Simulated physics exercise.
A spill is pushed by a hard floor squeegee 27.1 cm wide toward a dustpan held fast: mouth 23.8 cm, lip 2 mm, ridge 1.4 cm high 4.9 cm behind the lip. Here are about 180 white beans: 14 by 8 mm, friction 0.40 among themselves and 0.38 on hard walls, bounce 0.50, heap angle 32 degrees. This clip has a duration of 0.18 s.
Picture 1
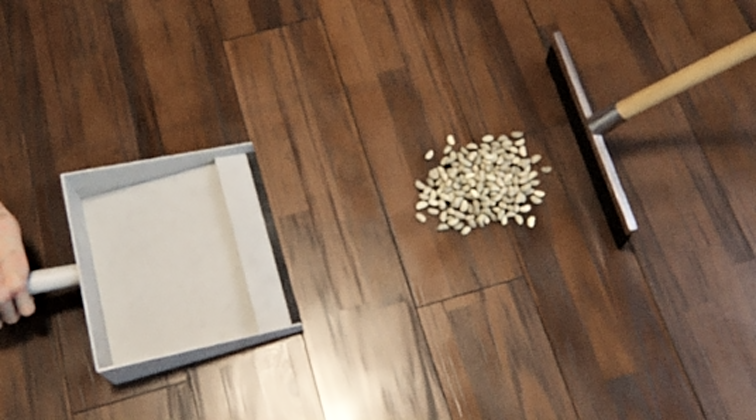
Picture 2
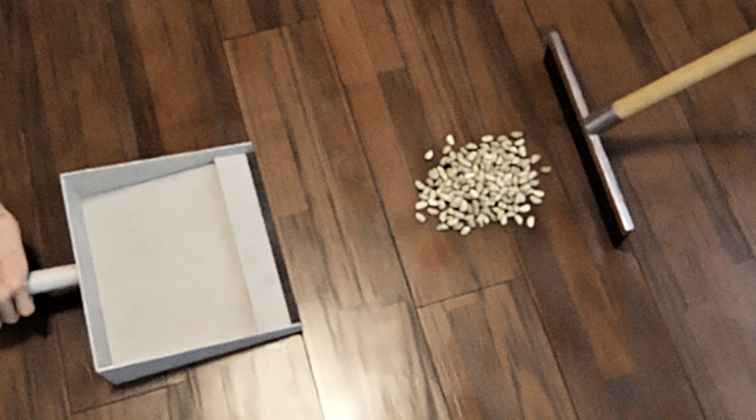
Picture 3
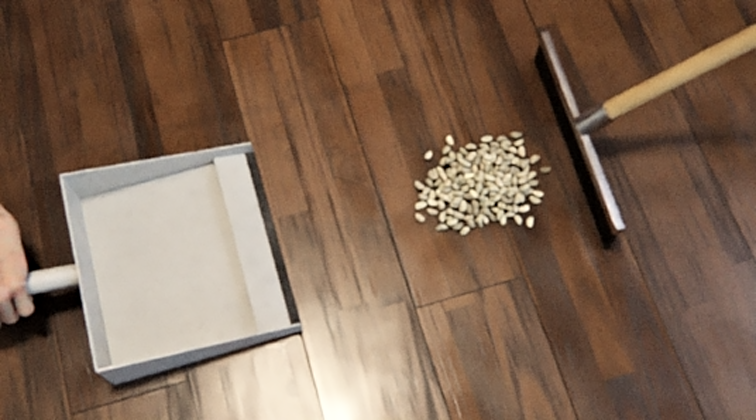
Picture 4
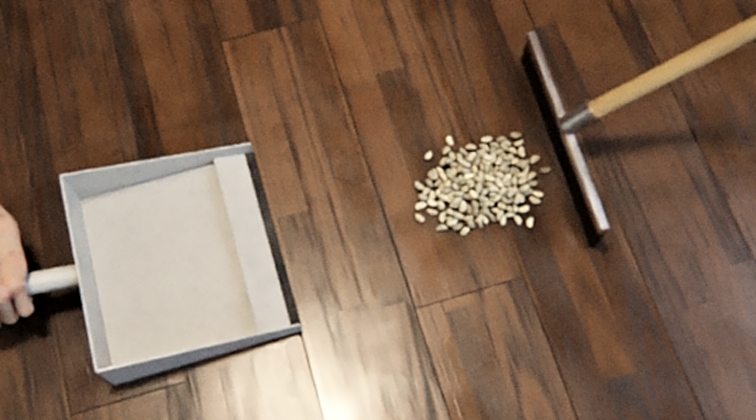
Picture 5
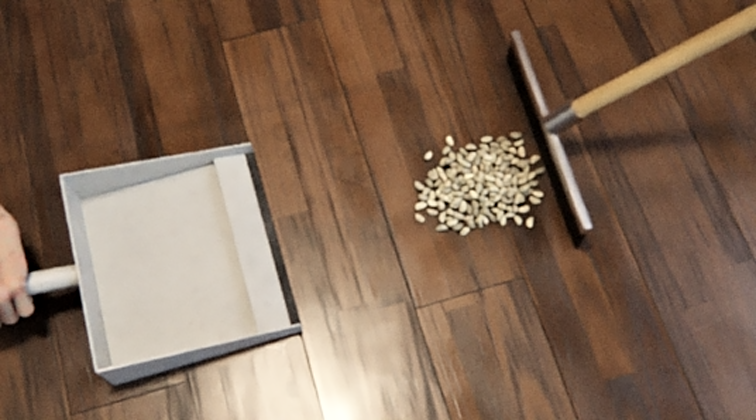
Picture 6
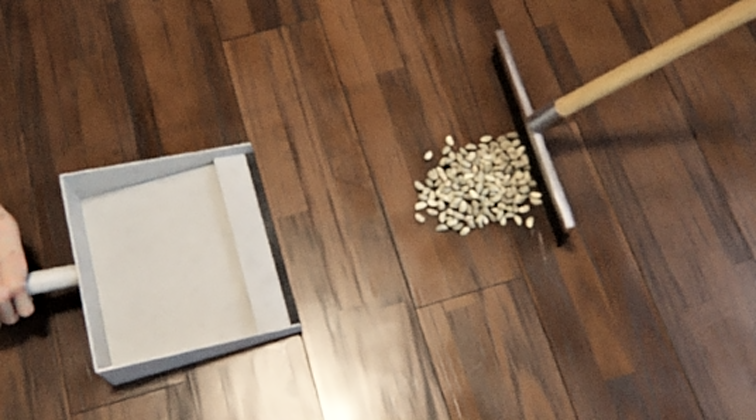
A hand held a grey dustpan still on the dark wooden floor while a long-handled squeegee slid slowly left, reaching a small heap of white beans and nudging the ones along its right edge.
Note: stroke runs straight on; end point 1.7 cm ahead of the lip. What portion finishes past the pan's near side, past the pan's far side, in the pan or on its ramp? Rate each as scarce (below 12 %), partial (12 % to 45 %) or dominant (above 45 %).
Ratings: Near side - scarce; far side - partial; pan - partial.
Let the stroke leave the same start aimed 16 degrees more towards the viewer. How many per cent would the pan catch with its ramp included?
Then about 50 per cent.
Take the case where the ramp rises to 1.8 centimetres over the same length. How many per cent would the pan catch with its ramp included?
Close to 35 per cent then.
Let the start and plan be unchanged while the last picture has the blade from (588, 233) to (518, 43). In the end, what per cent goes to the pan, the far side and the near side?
Pan 45 % / far 10 % / near 5 %.
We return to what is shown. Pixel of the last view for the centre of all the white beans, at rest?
About (260, 192).
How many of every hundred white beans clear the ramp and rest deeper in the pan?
I'd put it near 5 per cent.
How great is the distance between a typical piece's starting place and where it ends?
I'd say close to 28 cm.
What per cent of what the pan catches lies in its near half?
Around 0 percent.
Then, 0.29 s after the last picture, middle of the blade 18 cm from the lip; 0 % over the lip, far side 0 %, near side 0 %.
Then, 0.48 s after the last picture, middle of the blade 8 cm from the lip; 0 % over the lip, far side 10 %, near side 0 %.
Then, 0.79 s after the last picture, middle of the blade 2 cm from the lip; 35 % over the lip, far side 20 %, near side 0 %.
In the end, near side 0 %, far side 20 %, pan 35 %, in front of the lip or behind the blade 40 %.
